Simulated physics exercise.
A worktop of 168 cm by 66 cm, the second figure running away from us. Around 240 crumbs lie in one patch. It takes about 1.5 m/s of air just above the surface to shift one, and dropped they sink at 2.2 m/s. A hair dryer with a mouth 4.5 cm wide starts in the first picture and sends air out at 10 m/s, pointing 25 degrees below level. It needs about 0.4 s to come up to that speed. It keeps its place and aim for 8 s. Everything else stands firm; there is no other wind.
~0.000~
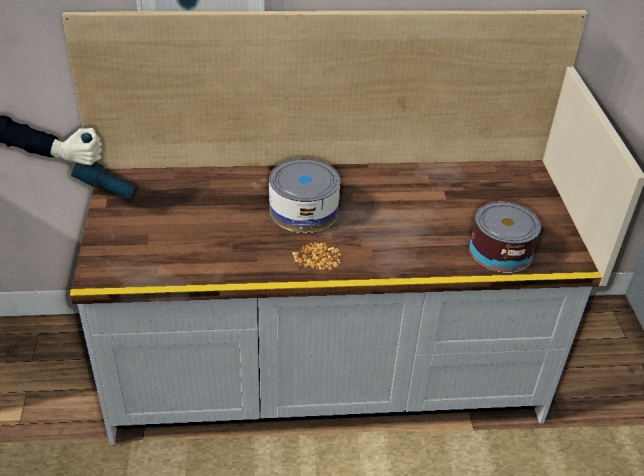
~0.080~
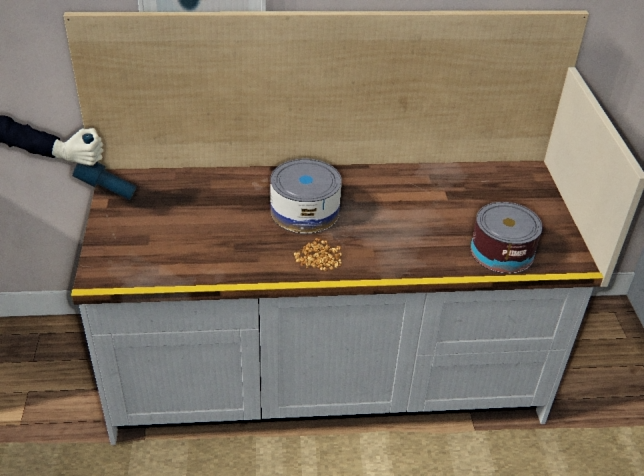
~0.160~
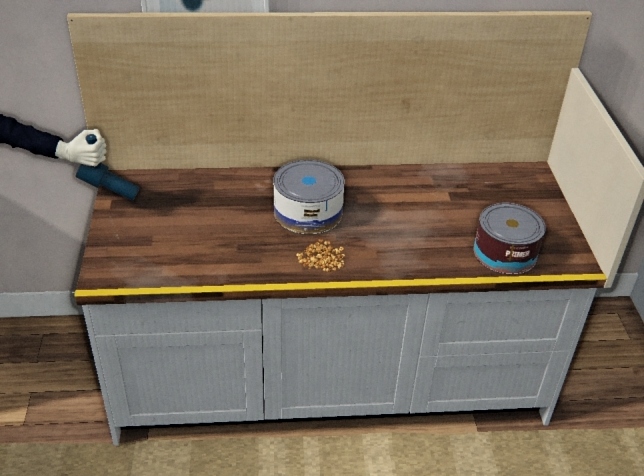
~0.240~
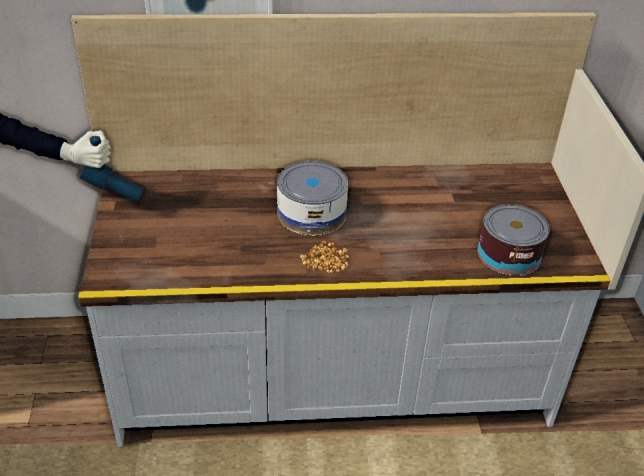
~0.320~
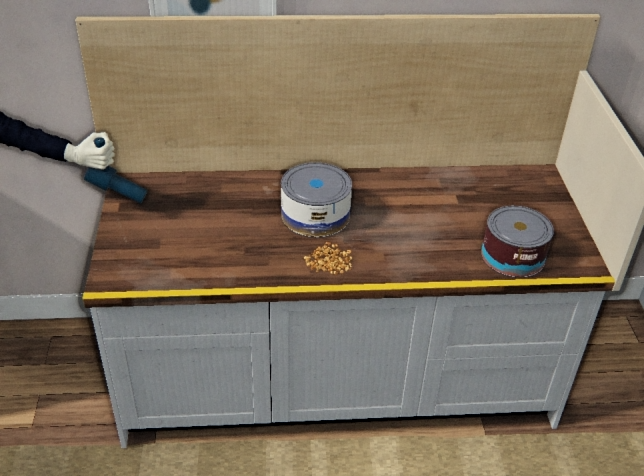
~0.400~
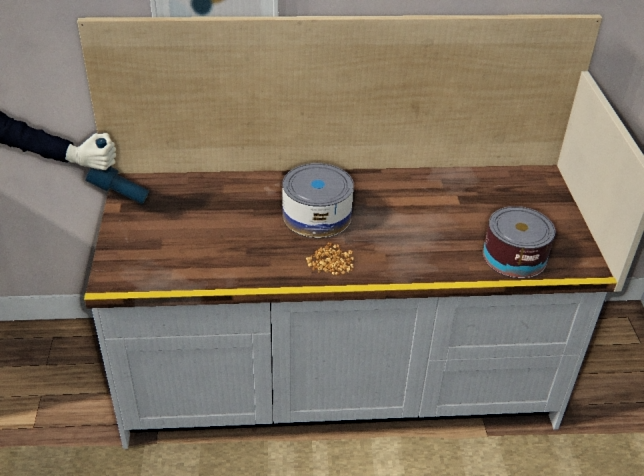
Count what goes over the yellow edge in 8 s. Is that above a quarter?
As for a quarter going over the yellow edge: Yes.
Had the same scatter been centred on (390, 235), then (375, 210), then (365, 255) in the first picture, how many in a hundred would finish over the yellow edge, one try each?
In that order: 3 %, 0 %, 70 %.
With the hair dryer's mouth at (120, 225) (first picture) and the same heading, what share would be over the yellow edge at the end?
Then about 40 %.
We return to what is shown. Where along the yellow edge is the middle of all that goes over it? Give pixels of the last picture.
Around (425, 289).
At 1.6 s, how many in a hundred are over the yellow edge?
Some 90 per cent.
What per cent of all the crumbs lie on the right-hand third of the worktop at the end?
Near 5 %.
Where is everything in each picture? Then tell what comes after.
In the first picture, the middle of the crumbs is near (317, 258), none has stirred yet and the mouth of the hair dryer is at (132, 193).
In the second picture, the middle of the crumbs is near (318, 257), none has stirred yet and the yellow edge is centred on (345, 287).
In the third picture, the middle of the crumbs is near (321, 258), none has stirred yet, the top of a large tin is at (309, 180) and the top of a large tin is at (512, 223).
In the fourth picture, the middle of the crumbs is near (325, 260) and none has stirred yet.
In the fifth picture, the middle of the crumbs is near (329, 261) and none has stirred yet.
In the sixth picture, the middle of the crumbs is near (330, 262) and none has stirred yet.
After 1.6 s, 93 % are over the yellow edge; 95 % have settled or left.
After 2.6 s, 93 % are over the yellow edge; 95 % have settled or left.
After 4.4 s, 93 % are over the yellow edge; 95 % have settled or left.
After 8.0 s, at the end, 93 % are over the yellow edge.
